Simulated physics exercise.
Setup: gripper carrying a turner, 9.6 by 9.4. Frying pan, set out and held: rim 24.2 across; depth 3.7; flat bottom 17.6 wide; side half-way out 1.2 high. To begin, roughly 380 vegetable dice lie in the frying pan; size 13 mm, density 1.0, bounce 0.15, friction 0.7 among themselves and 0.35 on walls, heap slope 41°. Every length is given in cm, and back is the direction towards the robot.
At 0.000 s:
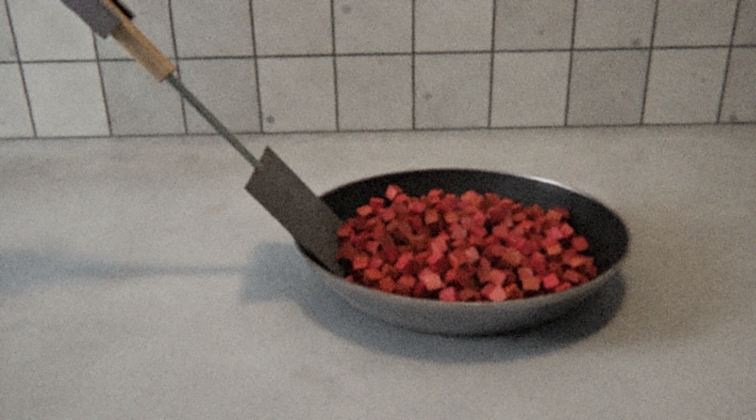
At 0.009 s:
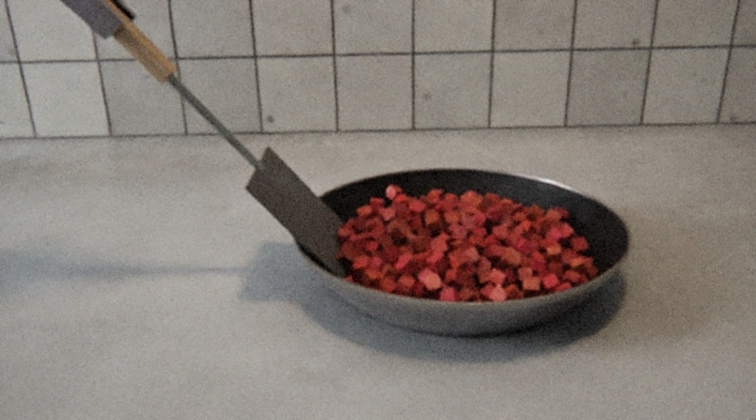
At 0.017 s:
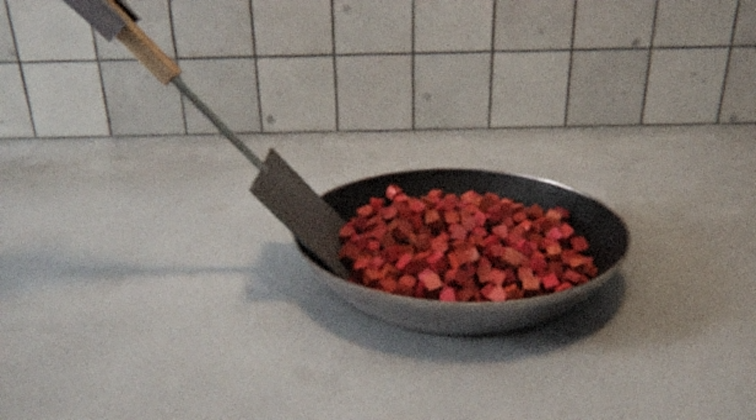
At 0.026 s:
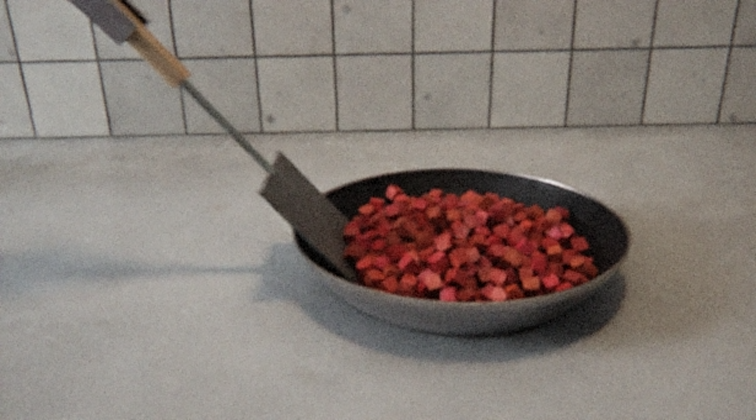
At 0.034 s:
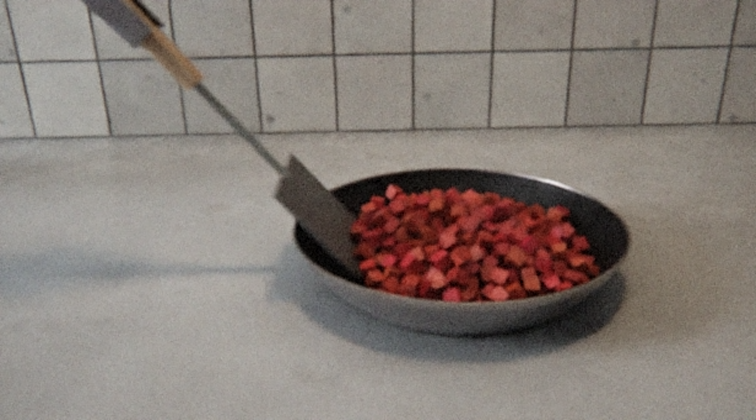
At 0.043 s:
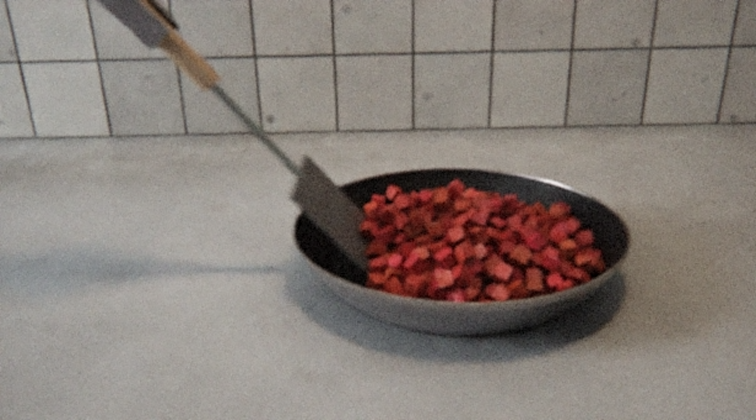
The video shows a gripper holding a turner at a slant against the left side of a frying pan full of small red cubes; after barely moving, the turner slides a short way right, nudging the nearest cubes rightward.
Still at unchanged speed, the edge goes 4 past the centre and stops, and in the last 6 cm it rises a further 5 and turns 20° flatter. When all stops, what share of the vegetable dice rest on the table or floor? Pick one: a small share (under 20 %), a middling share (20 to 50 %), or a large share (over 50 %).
A middling share.
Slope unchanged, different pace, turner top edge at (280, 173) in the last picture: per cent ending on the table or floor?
Expect about 15 per cent there.
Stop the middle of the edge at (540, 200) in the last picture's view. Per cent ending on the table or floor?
Some 40 per cent.
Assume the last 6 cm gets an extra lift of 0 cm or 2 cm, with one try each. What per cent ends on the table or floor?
Close to 15 and 20 percent respectively.
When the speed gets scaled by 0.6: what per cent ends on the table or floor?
Roughly 15 percent ends on the table or floor.
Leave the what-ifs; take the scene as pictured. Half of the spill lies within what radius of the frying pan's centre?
Roughly 26 cm.
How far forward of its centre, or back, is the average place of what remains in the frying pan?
I'd say it's roughly 4.5 cm toward the front.
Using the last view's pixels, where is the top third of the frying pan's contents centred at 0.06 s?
I'd put it close to (487, 219) in the last picture.
After 0.06 s, sloping 49°, highest piece 6 above the table; 381 in the frying pan.
After 0.09 s, sloping 43°, highest piece 7 above the table; 376 in the frying pan, 5 on the blade or in flight.
After 0.30 s, sloping 30°, highest piece 9 above the table; 272 in the frying pan, 85 on the table or floor, 24 on the blade or in flight.
After 1.35 s, sloping 30°, highest piece 5 above the table; 272 in the frying pan, 109 on the table or floor.
In the end, 272 in the frying pan, 109 on the table or floor. That is 29 % on the table or floor.
